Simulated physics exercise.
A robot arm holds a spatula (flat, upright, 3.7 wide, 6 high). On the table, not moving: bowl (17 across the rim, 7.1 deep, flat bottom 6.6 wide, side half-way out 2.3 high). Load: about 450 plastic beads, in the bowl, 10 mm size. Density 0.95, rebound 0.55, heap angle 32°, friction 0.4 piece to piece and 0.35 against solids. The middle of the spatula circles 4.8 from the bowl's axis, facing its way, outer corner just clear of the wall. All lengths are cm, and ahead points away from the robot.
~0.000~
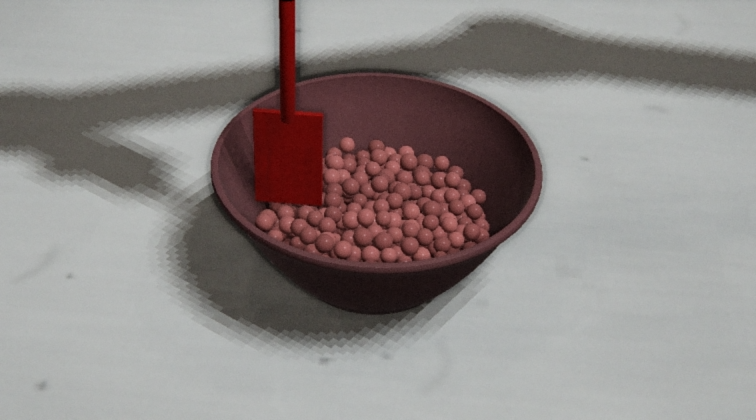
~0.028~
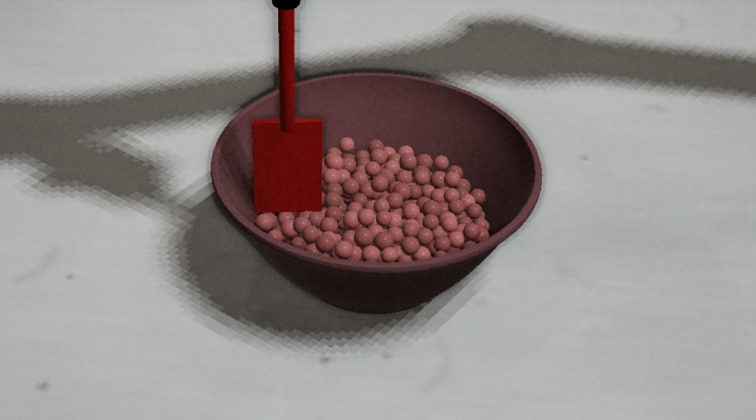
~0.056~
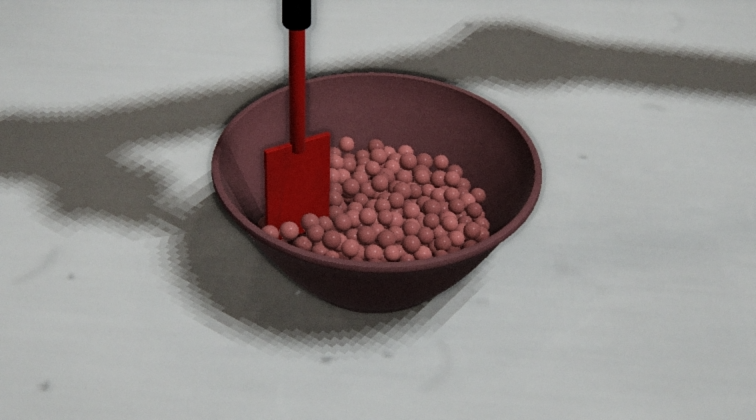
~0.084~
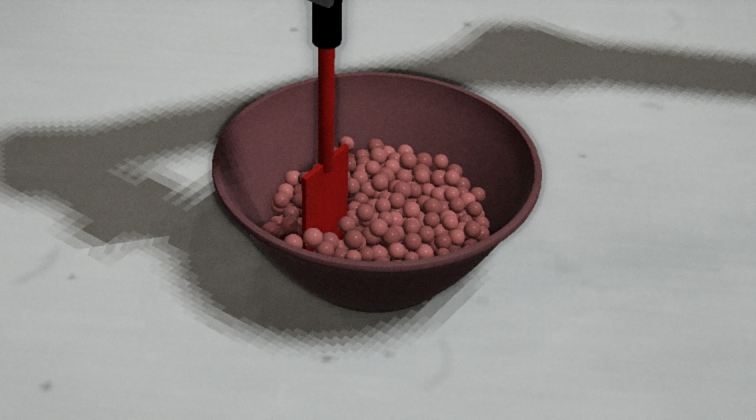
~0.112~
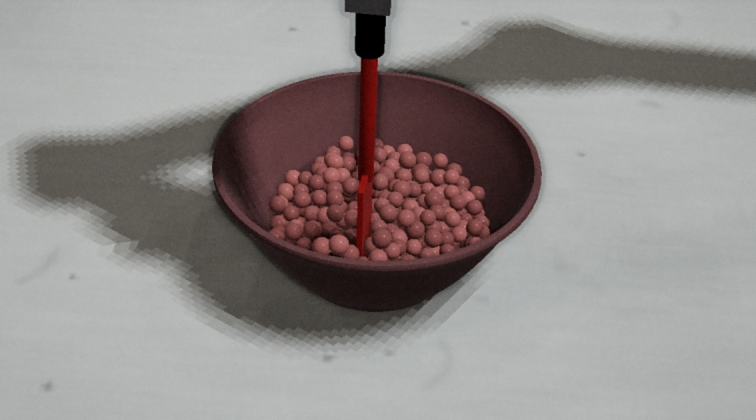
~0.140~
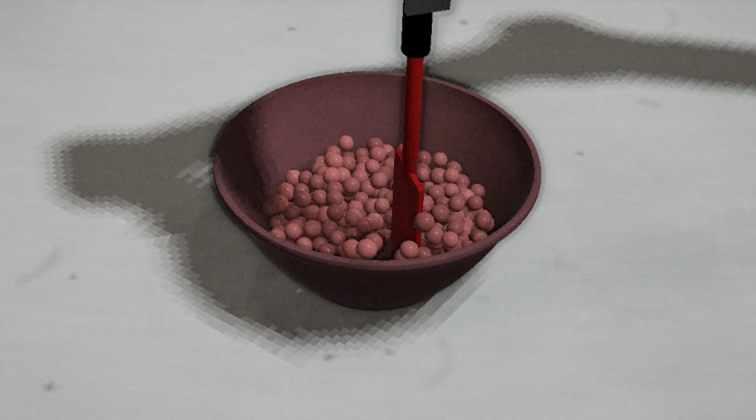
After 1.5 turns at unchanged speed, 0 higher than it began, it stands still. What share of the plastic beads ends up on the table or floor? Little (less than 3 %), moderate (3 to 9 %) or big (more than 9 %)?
Share on the table or floor: Big (more than 9 %).
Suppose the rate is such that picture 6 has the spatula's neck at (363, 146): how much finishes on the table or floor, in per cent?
About 10 per cent.
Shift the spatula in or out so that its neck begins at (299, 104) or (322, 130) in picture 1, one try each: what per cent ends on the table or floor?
Some 25 and 15 per cent.
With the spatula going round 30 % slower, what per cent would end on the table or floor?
Then about 5 per cent.
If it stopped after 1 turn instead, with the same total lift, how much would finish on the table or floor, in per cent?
It would be near 15 per cent.
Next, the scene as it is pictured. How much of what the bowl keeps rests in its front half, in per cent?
About 50 per cent.
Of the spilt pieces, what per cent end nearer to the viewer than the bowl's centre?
Roughly 40 per cent.
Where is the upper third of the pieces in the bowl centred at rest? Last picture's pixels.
Near (381, 209).
By 0.31 s, 276° round, highest piece 10 above the table; 412 in the bowl, 8 on the table or floor, 26 in flight or on the tool.
By 0.49 s, 79° round, highest piece 9 above the table; 383 in the bowl, 49 on the table or floor, 14 in flight or on the tool.
By 0.78 s, 180° round, highest piece 6 above the table; 360 in the bowl, 86 on the table or floor.
By 1.48 s, 180° round, highest piece 5 above the table; 360 in the bowl, 86 on the table or floor.
Final count, 360 in the bowl, 86 on the table or floor. That is 19 % on the table or floor.
